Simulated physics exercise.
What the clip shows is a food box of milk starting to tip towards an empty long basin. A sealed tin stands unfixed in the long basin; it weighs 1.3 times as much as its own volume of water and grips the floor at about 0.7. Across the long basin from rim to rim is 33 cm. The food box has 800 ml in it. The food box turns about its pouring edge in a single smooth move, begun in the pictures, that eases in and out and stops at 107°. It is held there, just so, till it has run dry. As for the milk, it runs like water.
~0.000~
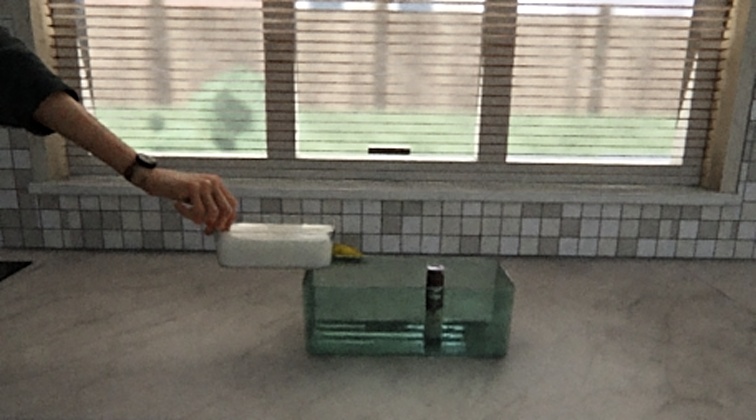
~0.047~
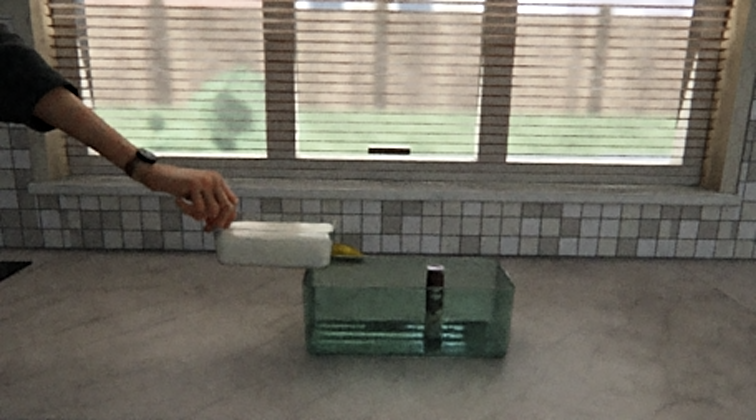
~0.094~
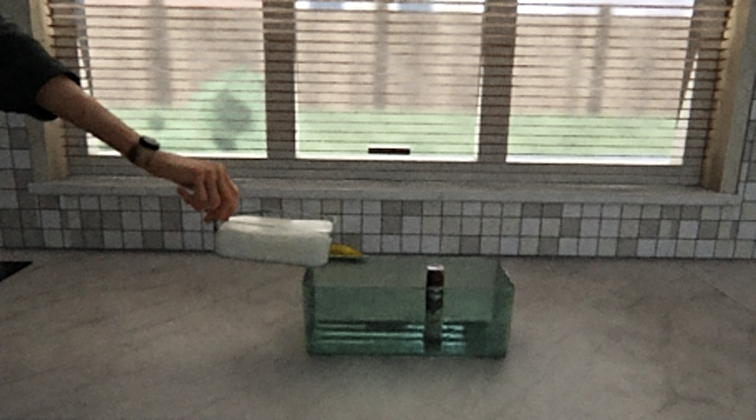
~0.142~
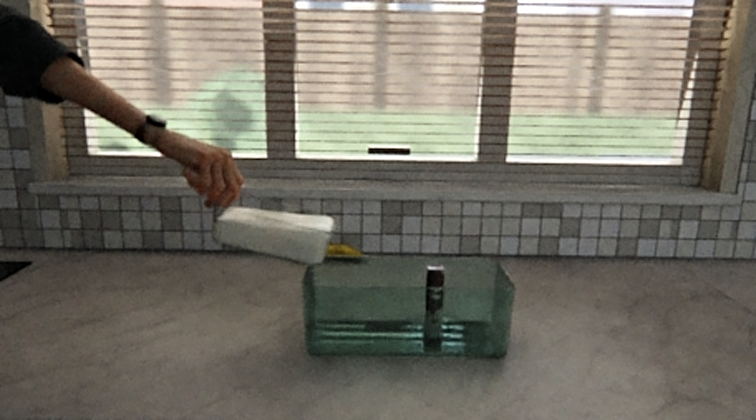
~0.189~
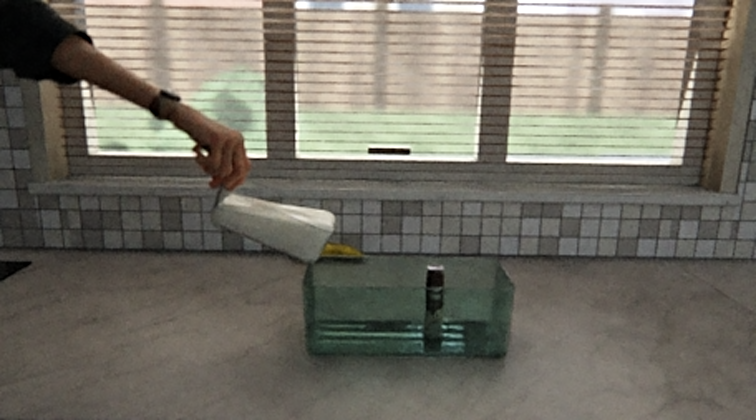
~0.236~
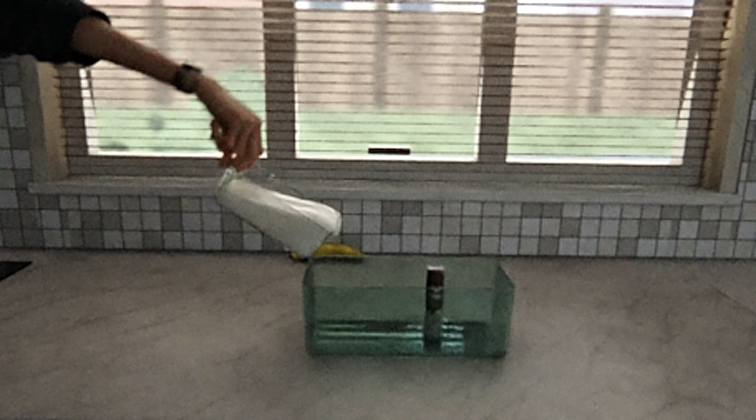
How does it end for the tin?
Overturned.
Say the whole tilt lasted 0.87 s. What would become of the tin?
Outcome - the tin comes down.
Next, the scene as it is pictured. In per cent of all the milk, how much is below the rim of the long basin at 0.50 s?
About 28 per cent.
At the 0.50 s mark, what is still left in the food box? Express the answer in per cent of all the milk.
Remaining: Near 16 % of the total.
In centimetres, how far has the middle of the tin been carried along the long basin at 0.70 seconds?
I'd put it at around 3 centimetres.
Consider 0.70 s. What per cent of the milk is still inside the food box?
Close to 1 in a hundred.
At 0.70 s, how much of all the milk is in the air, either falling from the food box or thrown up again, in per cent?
7 per cent or so.
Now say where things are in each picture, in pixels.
In the first picture, tilt 0°; pouring edge (334, 226); surface from (223, 230) to (333, 232); the long basin's rim runs from (307, 271) to (506, 274); the tin's top is at (436, 271).
In the second picture, tilt 2°; pouring edge (334, 226); surface from (223, 229) to (333, 231).
In the third picture, tilt 6°; pouring edge (334, 226); surface from (222, 224) to (333, 228).
In the fourth picture, tilt 13°; pouring edge (334, 226); surface from (222, 214) to (333, 223).
In the fifth picture, tilt 23°; pouring edge (334, 226); surface from (222, 200) to (330, 221); 2 per cent is over the edge.
In the sixth picture, tilt 34°; pouring edge (333, 226); surface from (225, 184) to (319, 210); 7 per cent is over the edge.
Then, 0.50 s in, the tilt is 98° and 16 per cent is still to pour; the tin stands where it began.
Then, 0.70 s in, the tilt is 107° and 1 per cent is still to pour; the tin stands 3 cm from where it began.
Then, 0.90 s in, the tilt is 107° and 0 per cent is still to pour; the tin leans 13°.
Then, 1.12 s in, the tilt is 107° and 0 per cent is still to pour; the tin lies on its side.
Finally, the tin lies on its side.
